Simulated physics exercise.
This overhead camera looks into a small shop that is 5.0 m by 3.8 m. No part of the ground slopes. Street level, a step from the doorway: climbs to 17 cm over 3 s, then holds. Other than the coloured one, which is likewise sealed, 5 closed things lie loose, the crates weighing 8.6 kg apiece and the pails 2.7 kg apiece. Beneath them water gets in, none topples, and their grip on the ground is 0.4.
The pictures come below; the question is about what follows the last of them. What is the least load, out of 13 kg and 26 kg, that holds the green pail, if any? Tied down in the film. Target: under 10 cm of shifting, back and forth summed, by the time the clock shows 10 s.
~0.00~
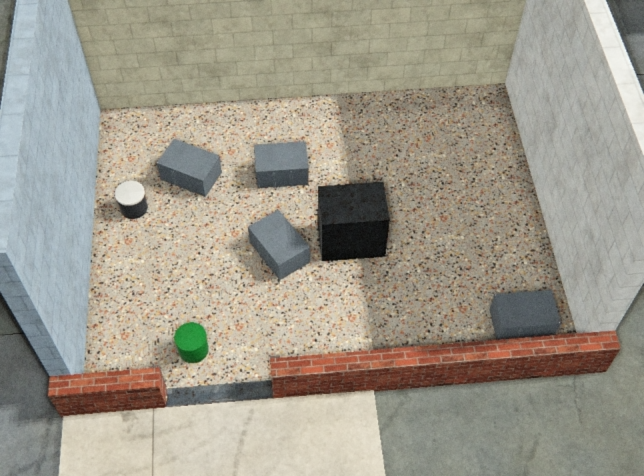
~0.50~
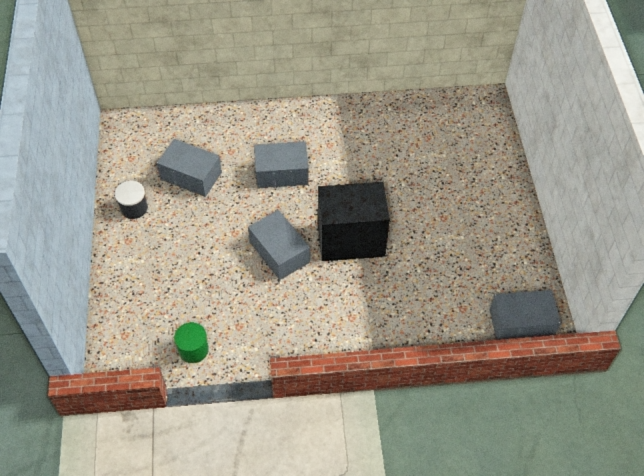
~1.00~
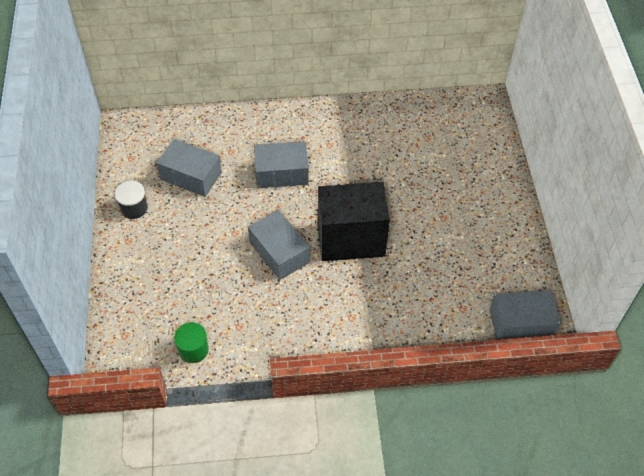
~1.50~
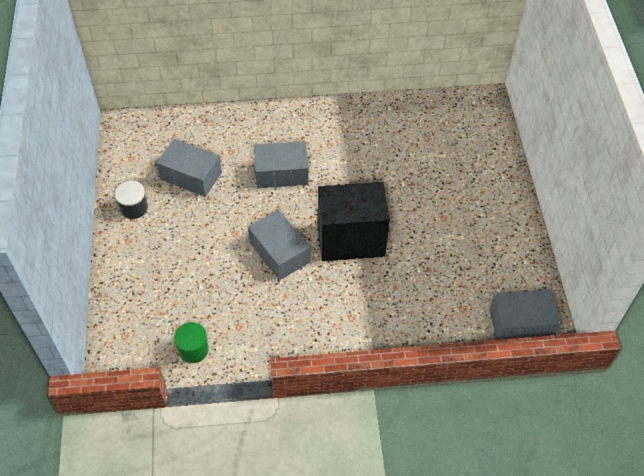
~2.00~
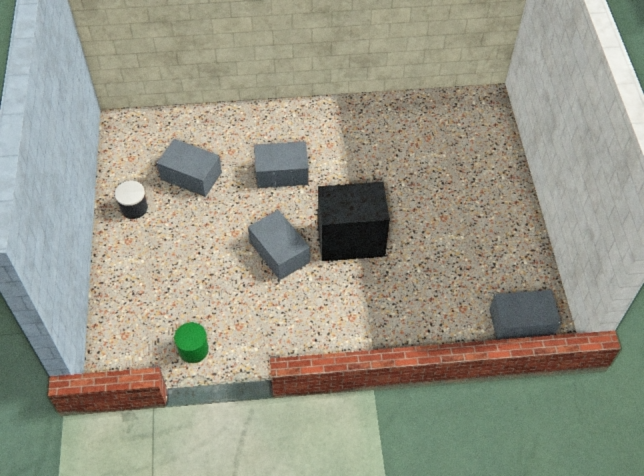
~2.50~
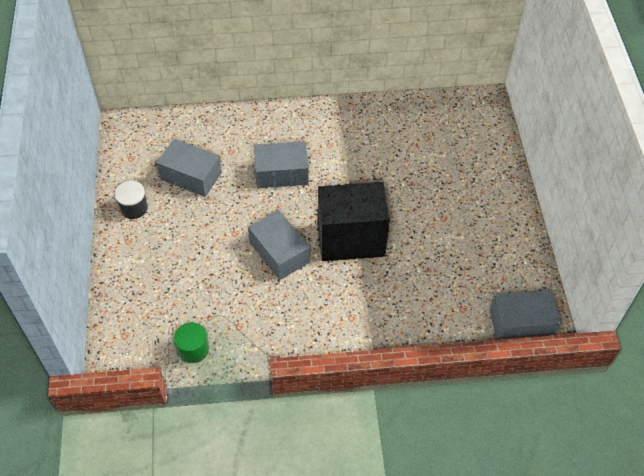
Winning option: Only the heavier.
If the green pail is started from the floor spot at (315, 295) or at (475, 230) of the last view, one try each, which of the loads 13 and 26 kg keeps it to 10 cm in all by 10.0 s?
For the first spot the lighter suffices, for the second the lighter suffices.
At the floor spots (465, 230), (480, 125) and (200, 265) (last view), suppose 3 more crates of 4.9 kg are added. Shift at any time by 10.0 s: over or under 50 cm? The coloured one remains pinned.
Result, in turn - falls shy; falls shy; exceeds it.
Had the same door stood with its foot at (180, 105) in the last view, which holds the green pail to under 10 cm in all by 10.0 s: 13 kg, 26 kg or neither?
Result: Lighter option suffices.
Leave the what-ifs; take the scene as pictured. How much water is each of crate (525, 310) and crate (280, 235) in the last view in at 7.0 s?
1 and 3 cm.
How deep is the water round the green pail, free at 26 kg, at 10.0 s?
7 cm, roughly.
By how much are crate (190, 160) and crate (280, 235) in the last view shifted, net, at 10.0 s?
Shifts: 80 cm / 150 cm.
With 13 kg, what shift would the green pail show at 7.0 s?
40 cm.
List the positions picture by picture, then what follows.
In the first frame, the green pail at (190, 336), on the bottom; 0.0 m2 under water; 0 of 6 have shifted.
In the second frame, the green pail at (190, 336) rests on the ground; 0.0 m2 under water; 0 of 6 have shifted.
In the third frame, the green pail at (190, 336) rests on the ground; 0.0 m2 under water; 0 of 6 have shifted.
In the fourth frame, the green pail at (190, 336) rests on the ground; 0.0 m2 under water; 0 of 6 have shifted.
In the fifth frame, the green pail at (190, 336) rests on the ground; 0.0 m2 under water; 0 of 6 have shifted.
In the sixth frame, the green pail at (190, 336), on the bottom; water covers 0.4 m2; 0 of 6 have shifted.
After 3.5 s the green pail would be 7 cm from its start with 13 kg and 0 cm from its start with 26 kg; 7 cm of water round it then.
After 4.5 s the green pail would be 36 cm from its start with 13 kg and 0 cm from its start with 26 kg; 7 cm of water round it then.
After 7.0 s the green pail would be 40 cm from its start with 13 kg and 0 cm from its start with 26 kg; 6 cm of water round it then.
After 10.0 s the green pail would be 40 cm from its start with 13 kg and 0 cm from its start with 26 kg; 7 cm of water round it then.
